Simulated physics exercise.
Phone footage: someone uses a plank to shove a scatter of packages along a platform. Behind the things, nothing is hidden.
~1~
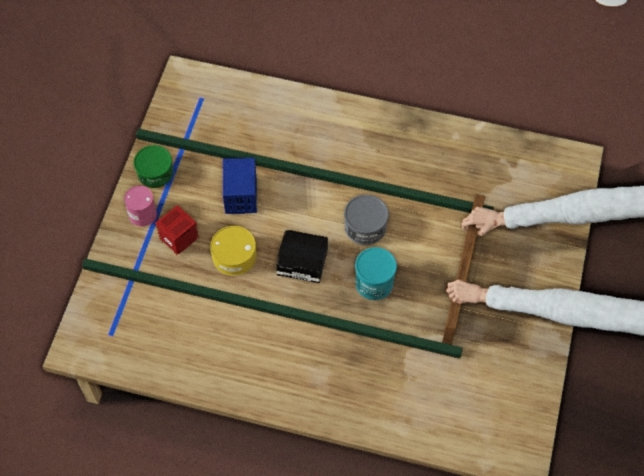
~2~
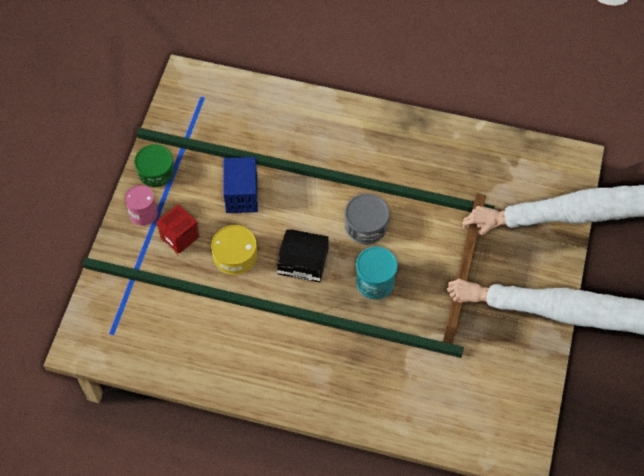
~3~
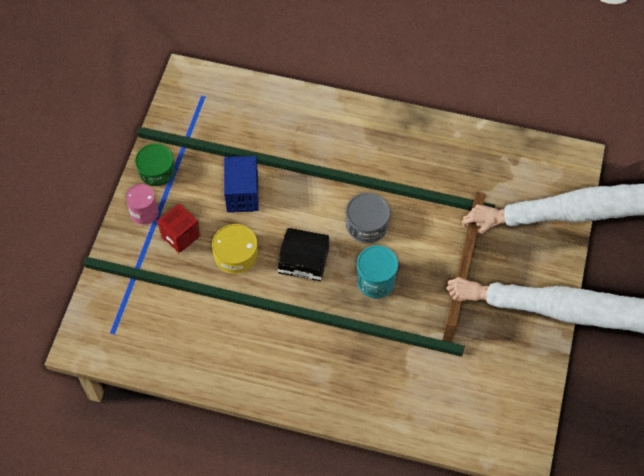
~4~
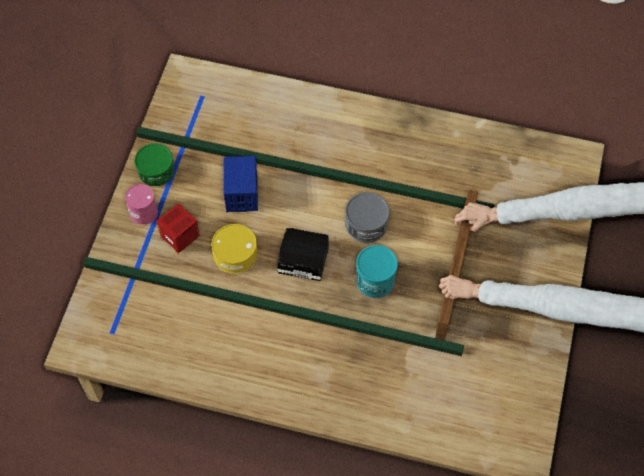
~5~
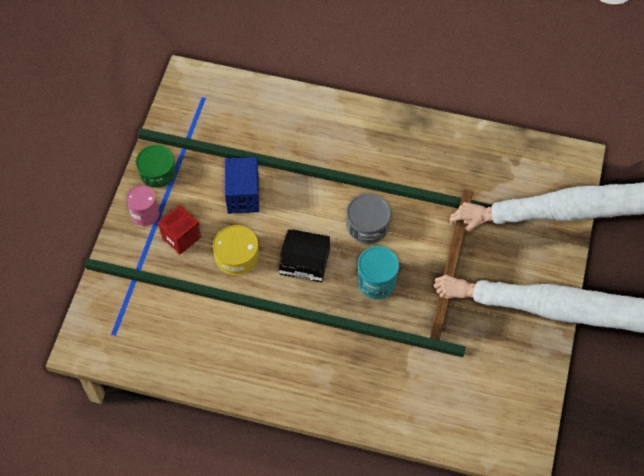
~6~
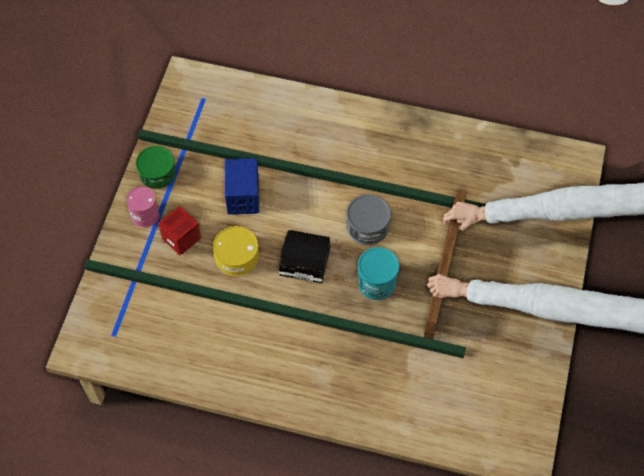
Two hands holding a wooden plank, pausing, then sliding it slightly left between green rails toward colourful containers that stay still.
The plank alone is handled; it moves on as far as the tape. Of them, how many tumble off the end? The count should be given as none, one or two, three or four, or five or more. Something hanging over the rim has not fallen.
Final count: Five or more.
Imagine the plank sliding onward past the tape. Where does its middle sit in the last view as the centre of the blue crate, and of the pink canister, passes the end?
Blue crate over the end: About (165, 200). Pink canister over the end: About (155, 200).
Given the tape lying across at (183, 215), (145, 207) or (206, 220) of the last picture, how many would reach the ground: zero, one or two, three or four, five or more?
Going one by one, the answers are three or four, at least five and one or two.
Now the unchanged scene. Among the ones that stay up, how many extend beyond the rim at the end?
That'd be 1.
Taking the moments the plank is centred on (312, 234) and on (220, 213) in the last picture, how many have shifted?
5 and 8.
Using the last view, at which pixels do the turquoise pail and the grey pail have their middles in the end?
In the last picture the turquoise pail sits at (134, 215) while the grey pail sits at (151, 171).
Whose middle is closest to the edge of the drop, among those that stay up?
It's the pink canister that is foremost.
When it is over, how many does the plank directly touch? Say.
The number is 2.
Soon after, none off yet; green pail at rest near (156, 168); pink canister at rest near (143, 207); red tote at rest near (180, 232).
Then, none off yet; green pail at rest near (156, 168); pink canister moved about its own width near (130, 193); red tote moved well along near (136, 216).
At rest, the number that fall off is five or more; fallen, black parcel, yellow canister, blue crate, red tote and green pail.
